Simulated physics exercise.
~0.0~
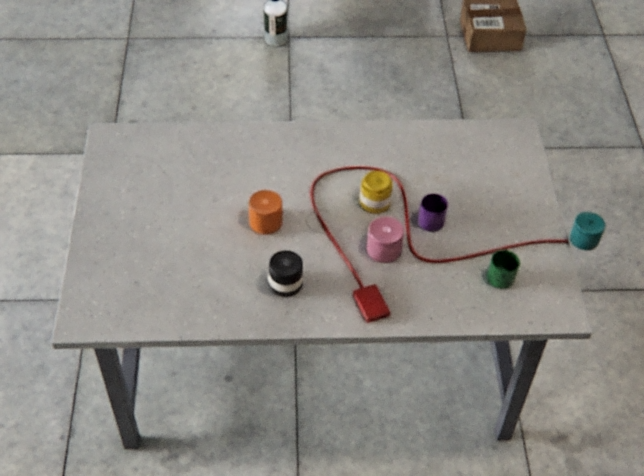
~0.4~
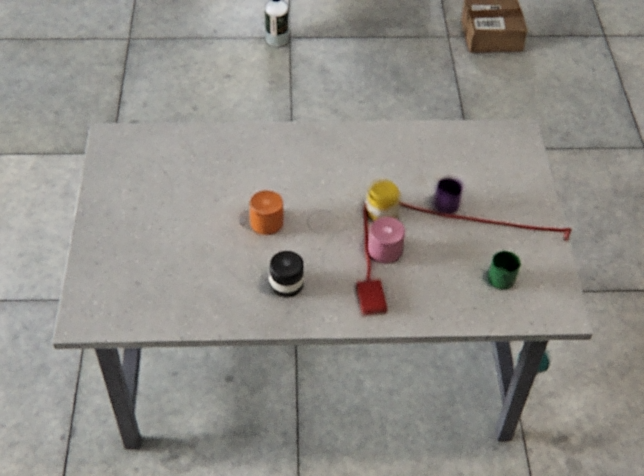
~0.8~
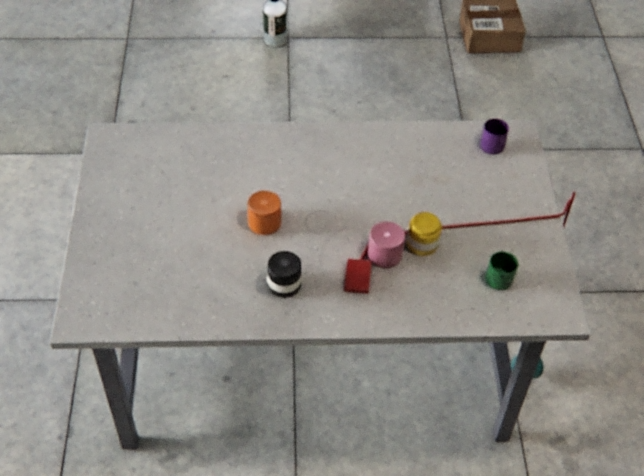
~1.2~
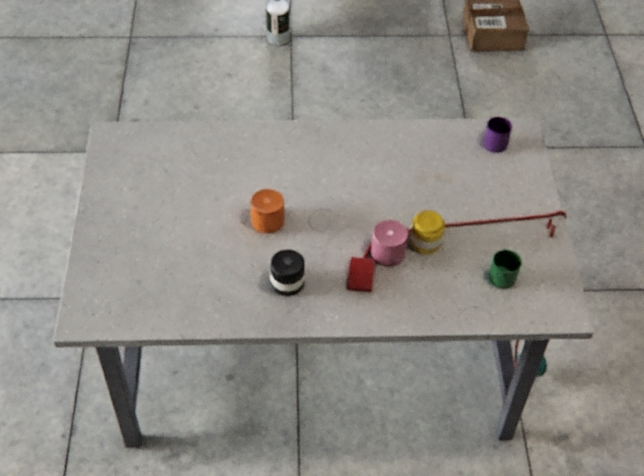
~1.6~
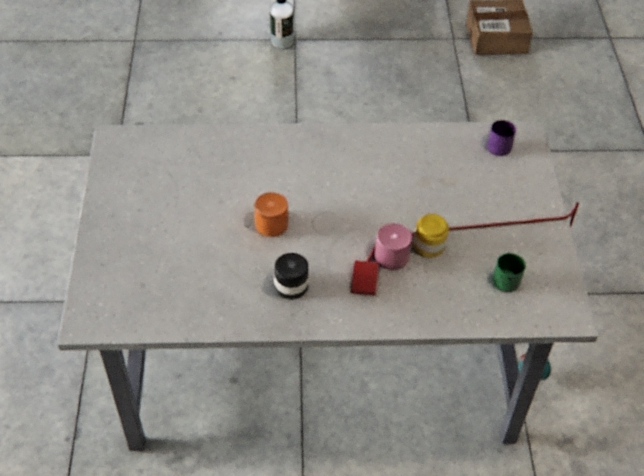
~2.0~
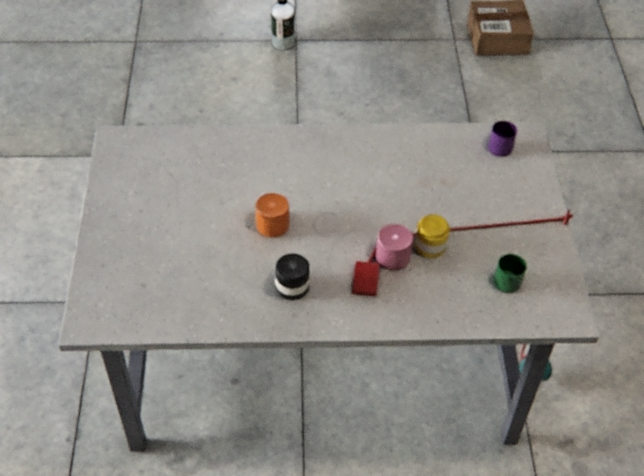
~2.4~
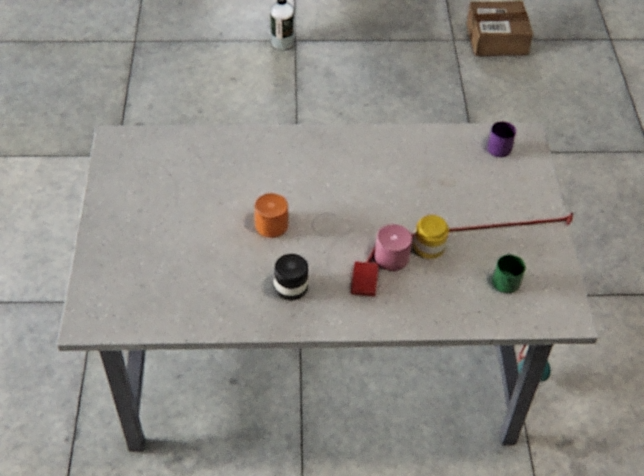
Grey table with a teal object dropping off its right edge, its red cable sweeping purple and yellow containers aside before everything settles.
